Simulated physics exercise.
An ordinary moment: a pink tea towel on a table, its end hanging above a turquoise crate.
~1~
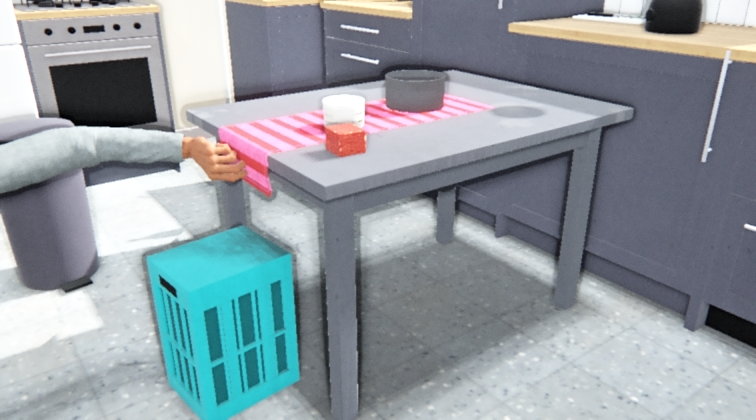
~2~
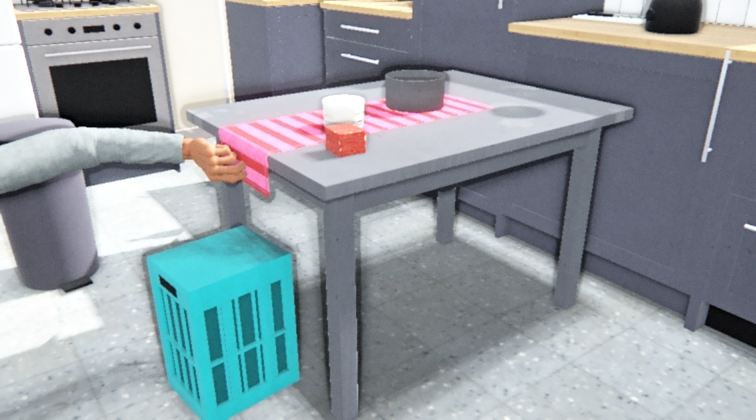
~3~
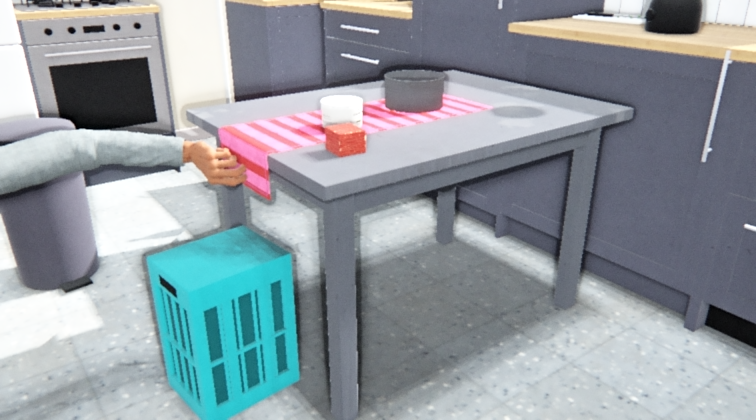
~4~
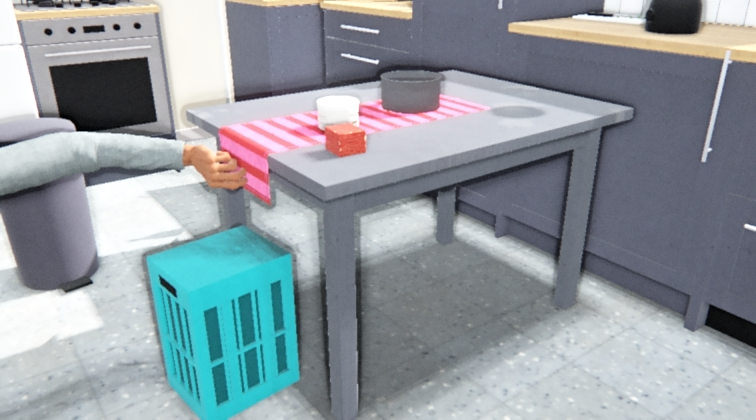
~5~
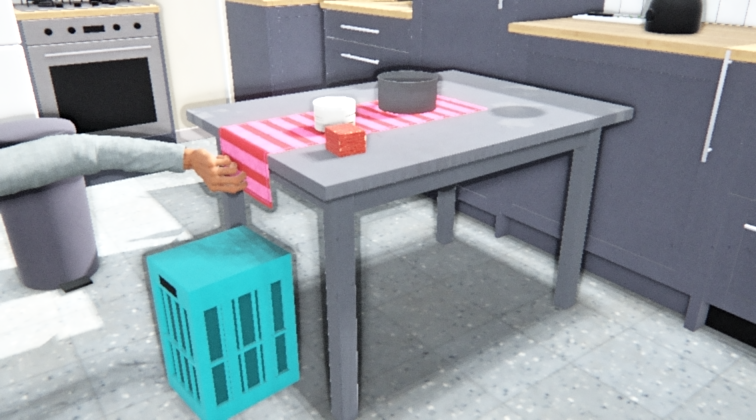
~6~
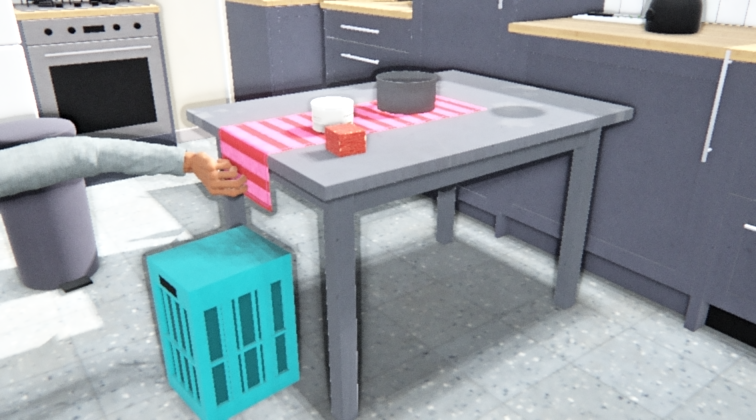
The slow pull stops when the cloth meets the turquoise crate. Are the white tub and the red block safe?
In the end the white tub keeps clear of the edge, the red block stays on the table.
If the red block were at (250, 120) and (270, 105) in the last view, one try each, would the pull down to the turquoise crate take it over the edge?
First, it comes down; second, it keeps clear of the edge.
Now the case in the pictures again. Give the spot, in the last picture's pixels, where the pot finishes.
Its middle is at (366, 99).
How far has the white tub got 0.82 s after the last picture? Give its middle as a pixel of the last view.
At about (288, 123).
Then, 0.36 s after the last picture, hem going down; tub carried along near (313, 118); block unmoved.
Then, 0.82 s after the last picture, hem on the crate; tub carried along near (288, 123); block unmoved.
At rest, hem on the crate; tub carried along near (284, 124); block unmoved. The white tub stays on the table and the red block remains up there.
